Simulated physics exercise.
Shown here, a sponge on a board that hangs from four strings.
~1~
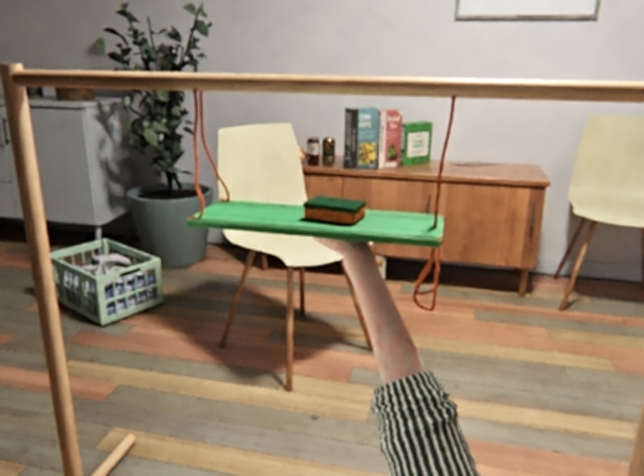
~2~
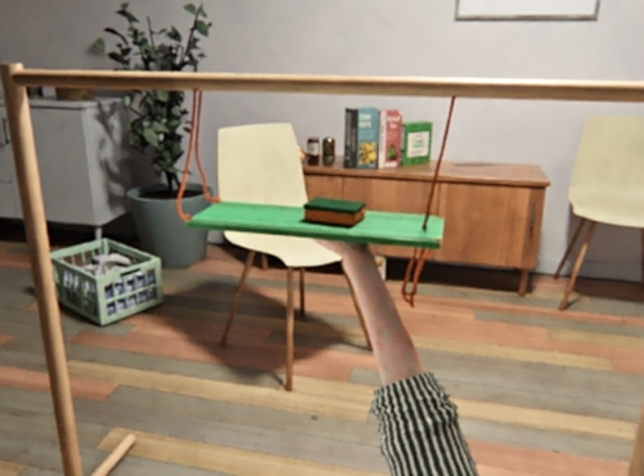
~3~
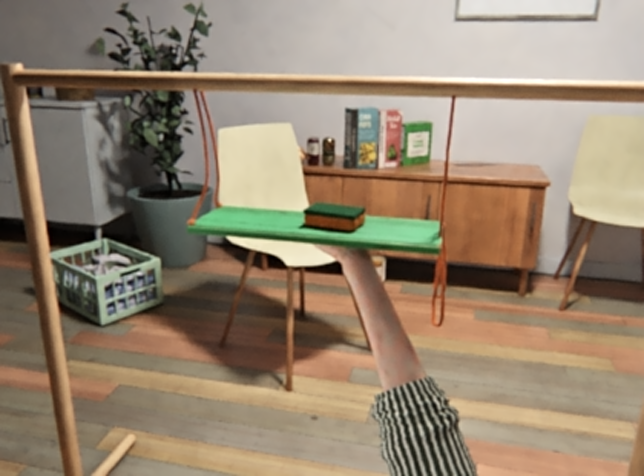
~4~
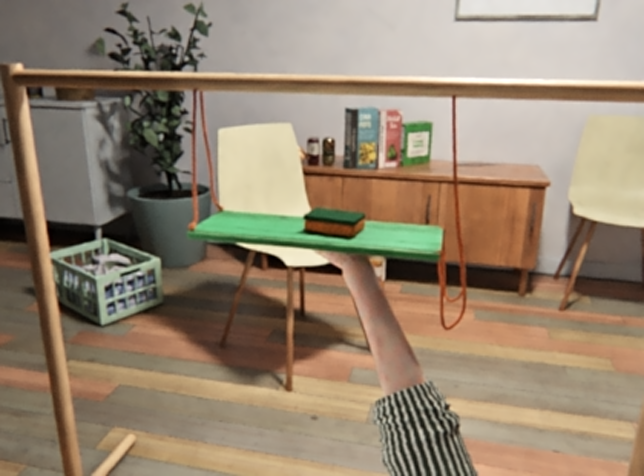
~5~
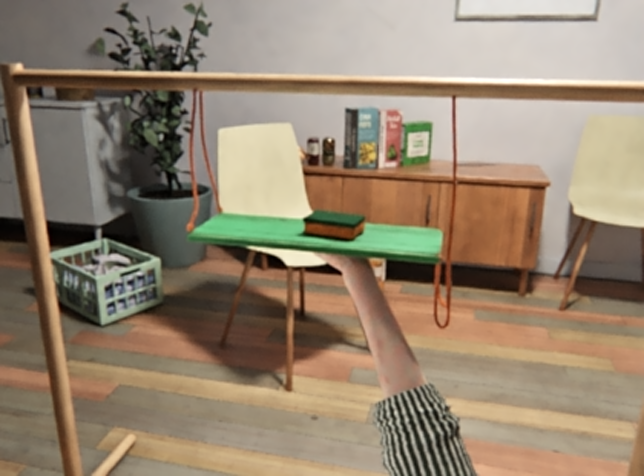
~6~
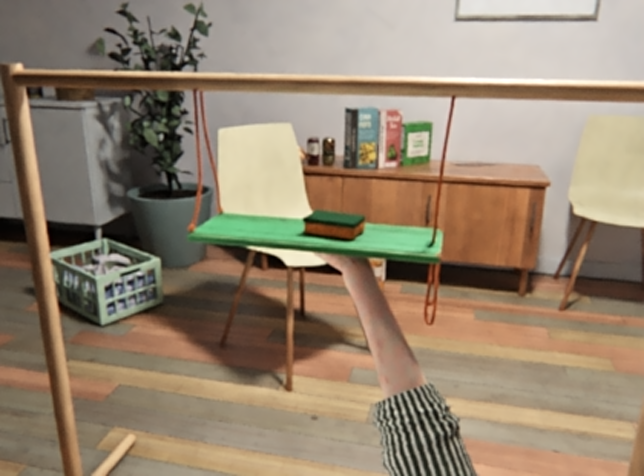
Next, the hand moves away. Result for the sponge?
Chances are it departs rightward from its perch.
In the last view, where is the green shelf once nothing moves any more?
Position at rest: About (297, 304).
Then, 0.60 s later than the last view, board tipped 40° down to the right; sponge sliding near (526, 378).
Then, 1.22 s later than the last view, board tipped 38° down to the right; sponge on the floor.
Finally, board tipped 41° down to the right; sponge on the floor. The sponge goes off on the right.
